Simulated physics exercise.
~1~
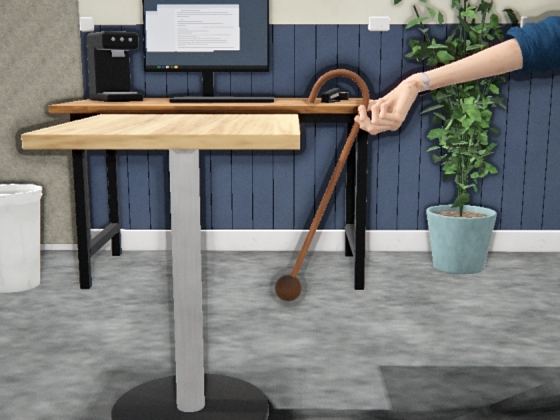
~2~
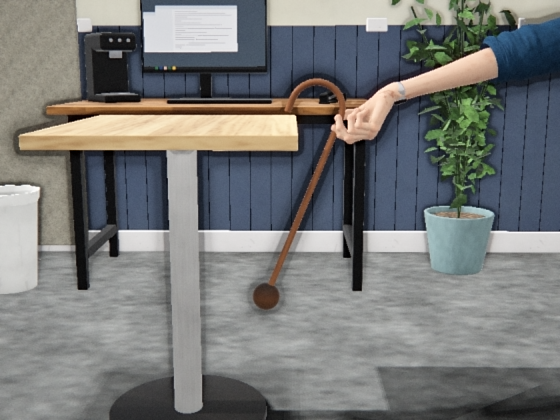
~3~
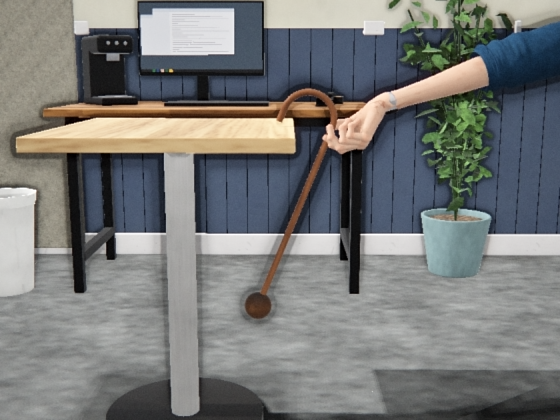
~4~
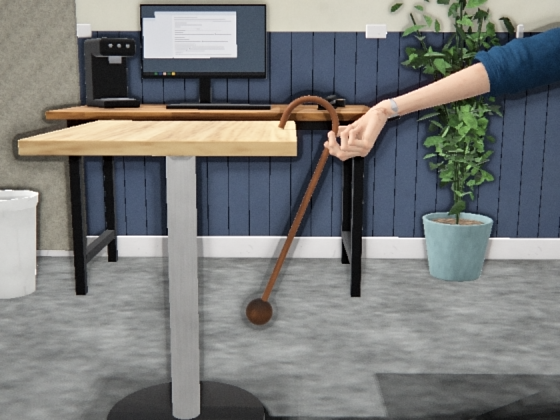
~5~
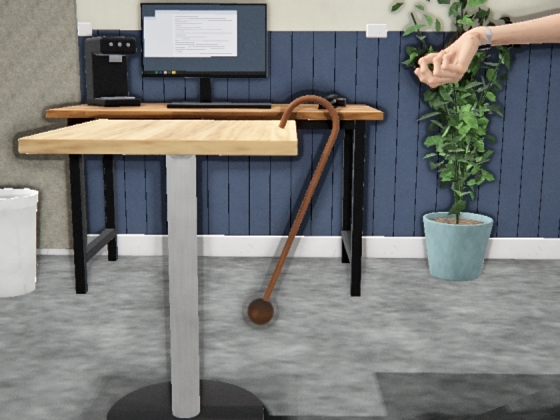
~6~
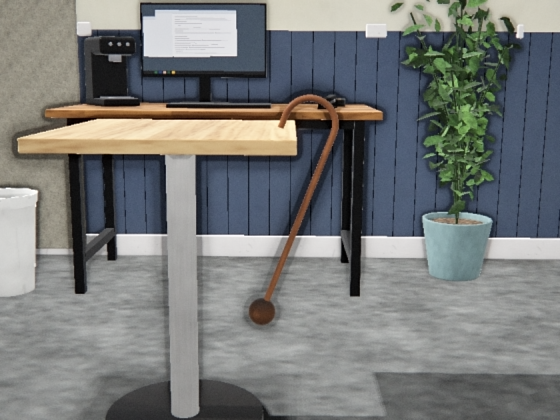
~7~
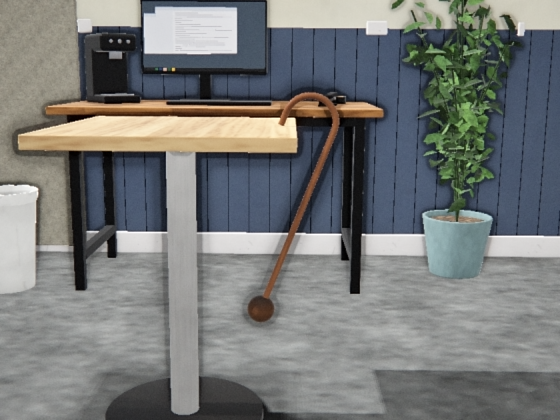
In an office, a hand hooking a brown ladle over a table edge, letting go and withdrawing, the ladle staying hung.
